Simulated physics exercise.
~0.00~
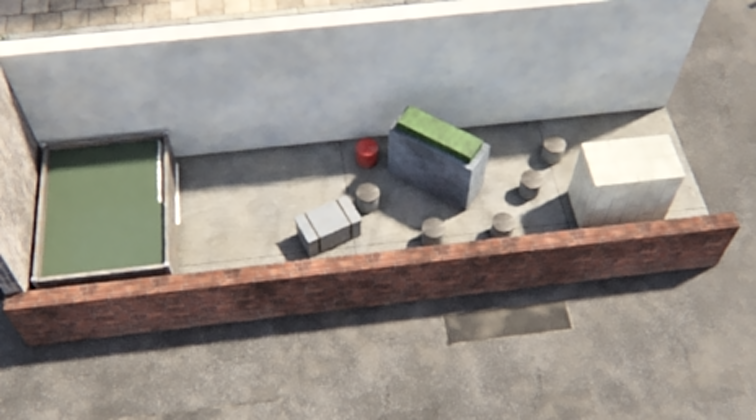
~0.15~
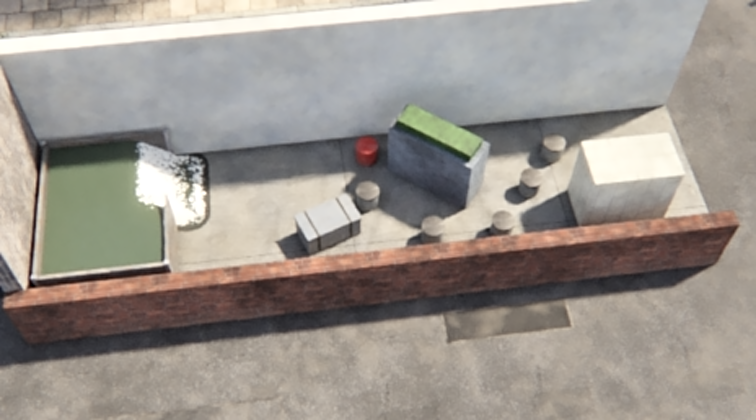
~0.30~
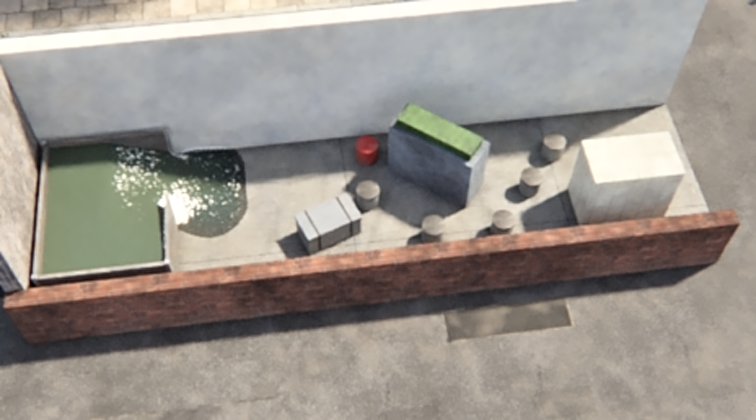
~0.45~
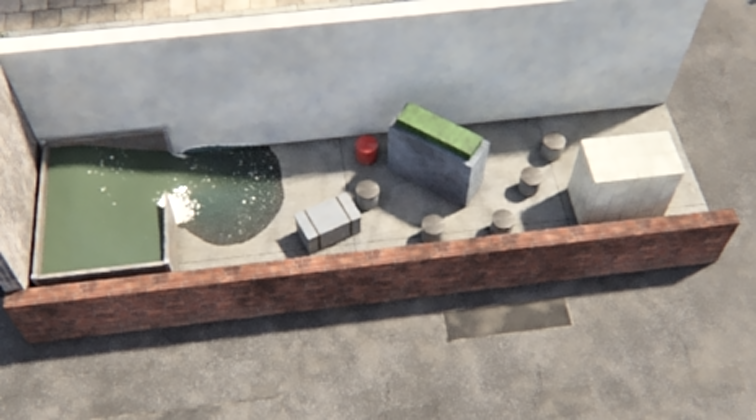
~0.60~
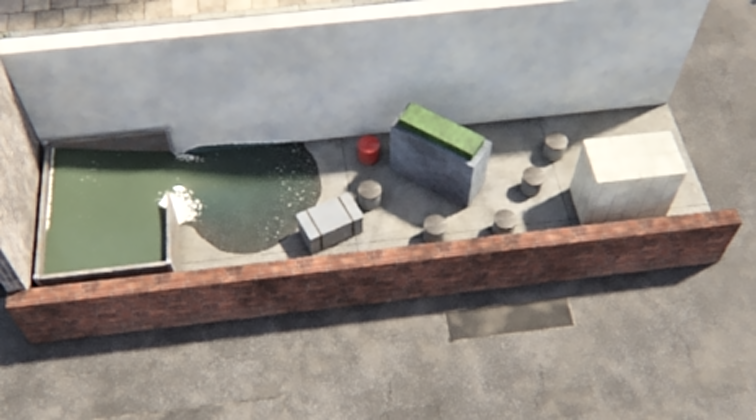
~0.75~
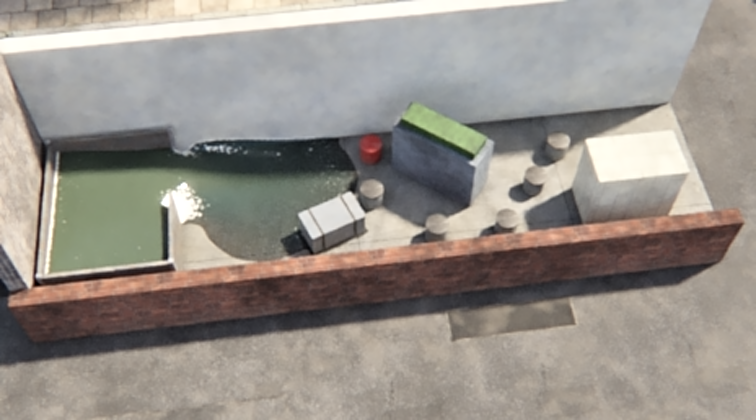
Back alley from above, water pouring through a torn tank side and spreading right across the paving around a grey trunk.
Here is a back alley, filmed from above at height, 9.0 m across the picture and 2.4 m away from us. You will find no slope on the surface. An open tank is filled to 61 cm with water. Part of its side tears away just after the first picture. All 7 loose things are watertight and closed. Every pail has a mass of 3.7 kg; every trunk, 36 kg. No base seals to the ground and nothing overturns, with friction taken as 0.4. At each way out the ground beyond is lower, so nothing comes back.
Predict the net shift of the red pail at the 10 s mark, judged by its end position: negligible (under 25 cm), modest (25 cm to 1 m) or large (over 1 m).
The net shift is modest.
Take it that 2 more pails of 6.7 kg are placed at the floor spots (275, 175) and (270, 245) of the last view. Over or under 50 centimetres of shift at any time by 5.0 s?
Beyond, within.
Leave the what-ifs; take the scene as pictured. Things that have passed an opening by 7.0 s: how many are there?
I get 3 in all.
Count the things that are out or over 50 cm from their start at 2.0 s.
Result: 2.
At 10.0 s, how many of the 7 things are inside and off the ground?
3.
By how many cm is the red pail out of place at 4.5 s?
Shift by then: About 60 cm.
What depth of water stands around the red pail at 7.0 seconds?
I'd put it at about 9 cm.
After 2.0 s the red pail is near (403, 118), 0.6 m from its start, afloat; 0 of 7 are out; 1 afloat.
After 4.5 s the red pail is near (403, 123), 0.6 m from its start, afloat; 2 of 7 are out; 4 afloat.
After 7.0 s the red pail is near (403, 124), 0.6 m from its start, afloat; 3 of 7 are out; 3 afloat.
After 10.0 s the red pail is near (403, 124), 0.6 m from its start, afloat; 3 of 7 are out; 3 afloat.
